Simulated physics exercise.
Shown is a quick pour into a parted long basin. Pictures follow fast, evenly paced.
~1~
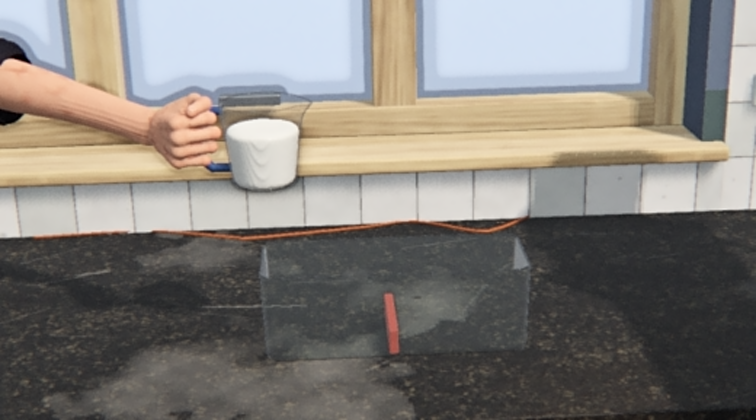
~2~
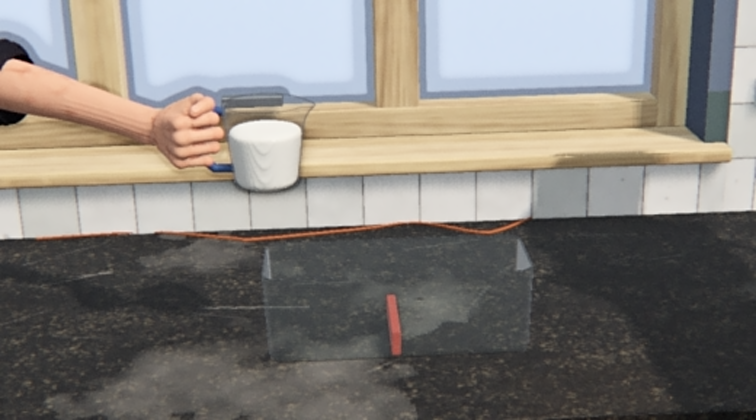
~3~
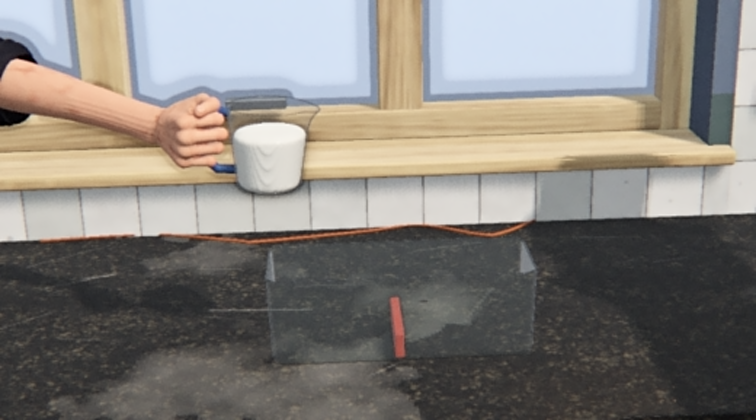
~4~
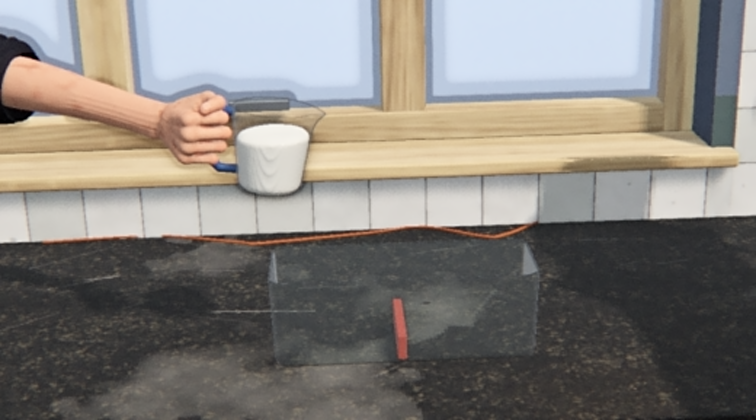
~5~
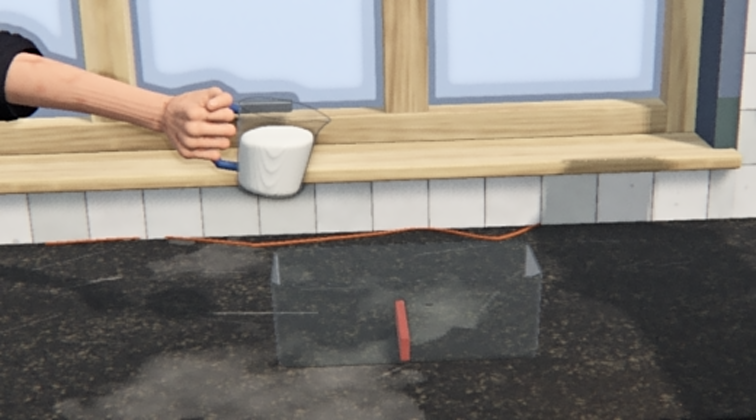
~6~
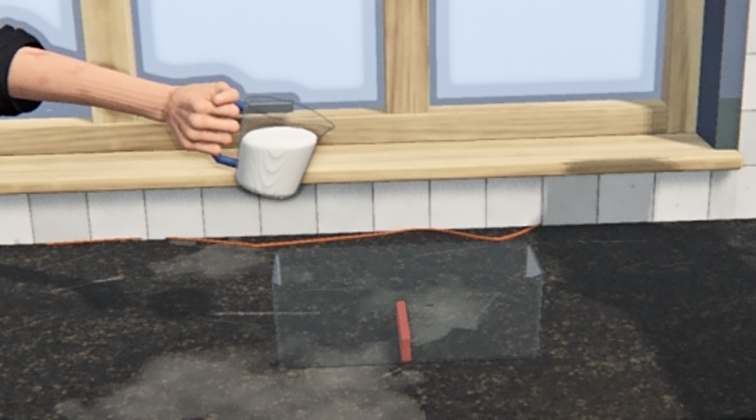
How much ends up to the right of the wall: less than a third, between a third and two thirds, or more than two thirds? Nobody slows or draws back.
The share right of the wall will be small, below one third.
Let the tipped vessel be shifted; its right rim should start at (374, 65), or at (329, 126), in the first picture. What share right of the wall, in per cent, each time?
The first start yields 85 per cent, the second 30 per cent.
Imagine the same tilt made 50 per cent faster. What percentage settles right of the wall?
Something like 5 percent.
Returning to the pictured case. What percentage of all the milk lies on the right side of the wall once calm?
10 % or thereabouts.
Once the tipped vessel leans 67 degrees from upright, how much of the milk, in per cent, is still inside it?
My estimate is close to 85 percent remaining.
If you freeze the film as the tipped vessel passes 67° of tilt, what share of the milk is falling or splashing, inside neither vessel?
I'd say some 15 per cent.
A moment on, the tilt is 67° and 83 per cent is still to pour, 1 is left of the wall and 0 right of it.
Next, the tilt is 95° and 25 per cent is still to pour, 47 is left of the wall and 3 right of it.
Then the tilt is 99° and 2 per cent is still to pour, 85 is left of the wall and 6 right of it.
Later the tilt is 99° and 0 per cent is still to pour, 88 is left of the wall and 9 right of it.
In the end 88 per cent lies left of the wall, 9 right of it and 3 outside.
